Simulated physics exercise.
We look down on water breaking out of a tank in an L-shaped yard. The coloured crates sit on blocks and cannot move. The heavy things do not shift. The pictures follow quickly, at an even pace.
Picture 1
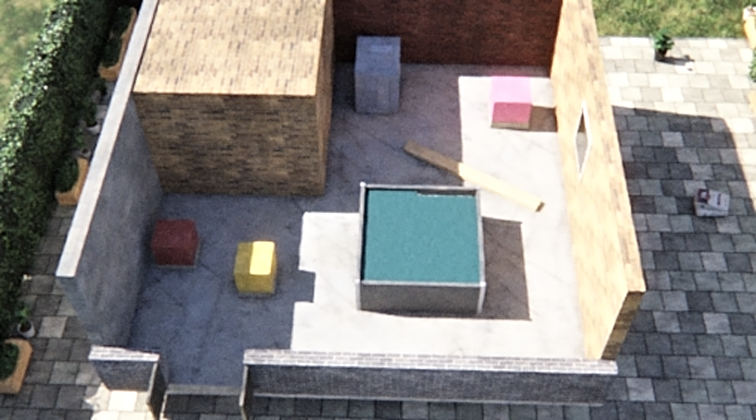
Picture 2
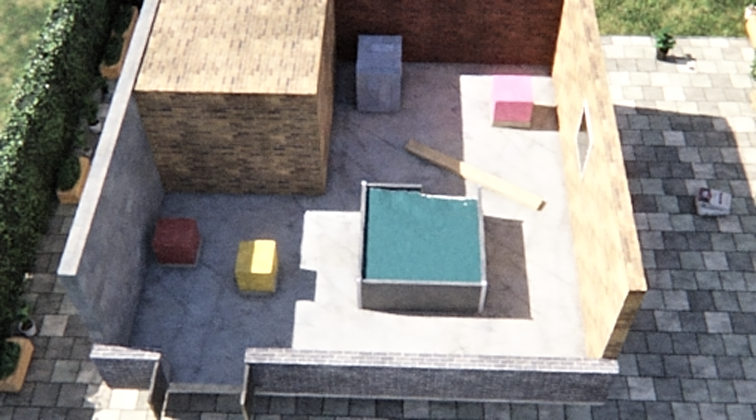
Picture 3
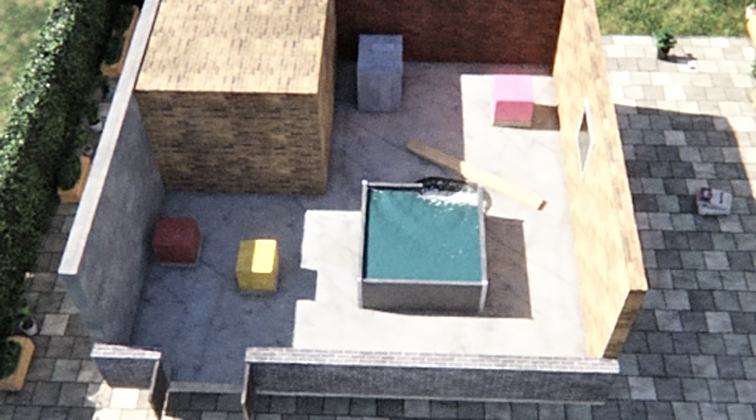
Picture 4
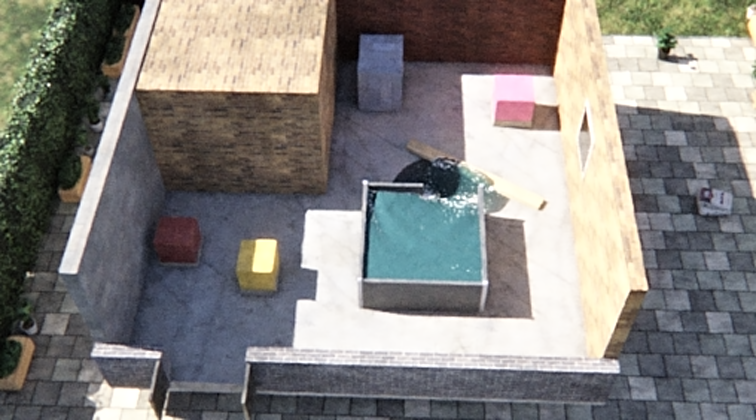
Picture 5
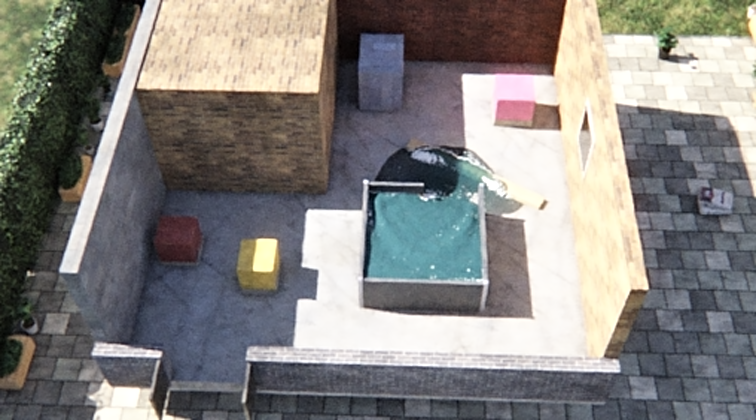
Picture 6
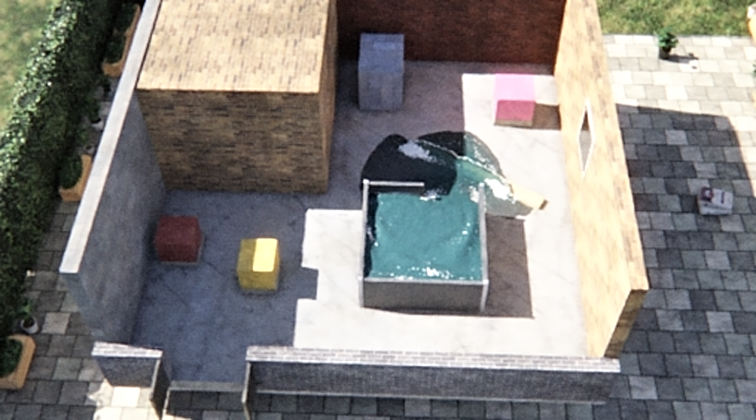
Teal water fills a square, grey-walled tank near the middle of a walled, L-shaped yard, seen from high above with the camera still. A brick block stands upper left, red and yellow cubes lower left, a grey box and pink cube at the back, and a wooden plank behind the tank. The water's surface dips, then it pours through the far side and spreads widely over the floor and plank.
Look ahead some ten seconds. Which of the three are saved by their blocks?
One by one: The pink crate is wetted; the yellow crate escapes dry; the red crate escapes dry.
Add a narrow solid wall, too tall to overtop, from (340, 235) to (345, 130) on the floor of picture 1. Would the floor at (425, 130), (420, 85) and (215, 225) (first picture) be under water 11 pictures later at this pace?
One after the other: Flooded, flooded, free of water.
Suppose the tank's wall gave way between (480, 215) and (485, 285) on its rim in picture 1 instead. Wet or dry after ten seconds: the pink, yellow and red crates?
In short: Pink crate is soaked, yellow crate remains dry, red crate gets wet.
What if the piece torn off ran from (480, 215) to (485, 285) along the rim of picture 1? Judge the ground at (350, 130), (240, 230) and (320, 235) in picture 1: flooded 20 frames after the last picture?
As listed: Dry, no water, clear.
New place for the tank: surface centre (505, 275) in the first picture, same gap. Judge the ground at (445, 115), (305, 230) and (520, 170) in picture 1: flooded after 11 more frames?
In turn: Flooded, not flooded, under water.
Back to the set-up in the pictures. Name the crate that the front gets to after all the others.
That is the red-painted one.
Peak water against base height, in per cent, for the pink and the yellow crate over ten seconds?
Near 170 and 40 in a hundred.
A moment on, water covers 30 % of the floor; the pink crate water round its plinth, the yellow crate not reached, the red crate not reached.
Next, water covers 40 % of the floor; the pink crate water round its plinth, the yellow crate not reached, the red crate not reached.
Then, water covers 45 % of the floor; the pink crate water round its plinth, the yellow crate not reached, the red crate not reached.
Later, water covers 65 % of the floor; the pink crate water round its plinth, the yellow crate water round its plinth, the red crate not reached.
In the end, water covers 90 % of the floor; the pink crate was topped, the yellow crate stayed above the water, the red crate stayed above the water.
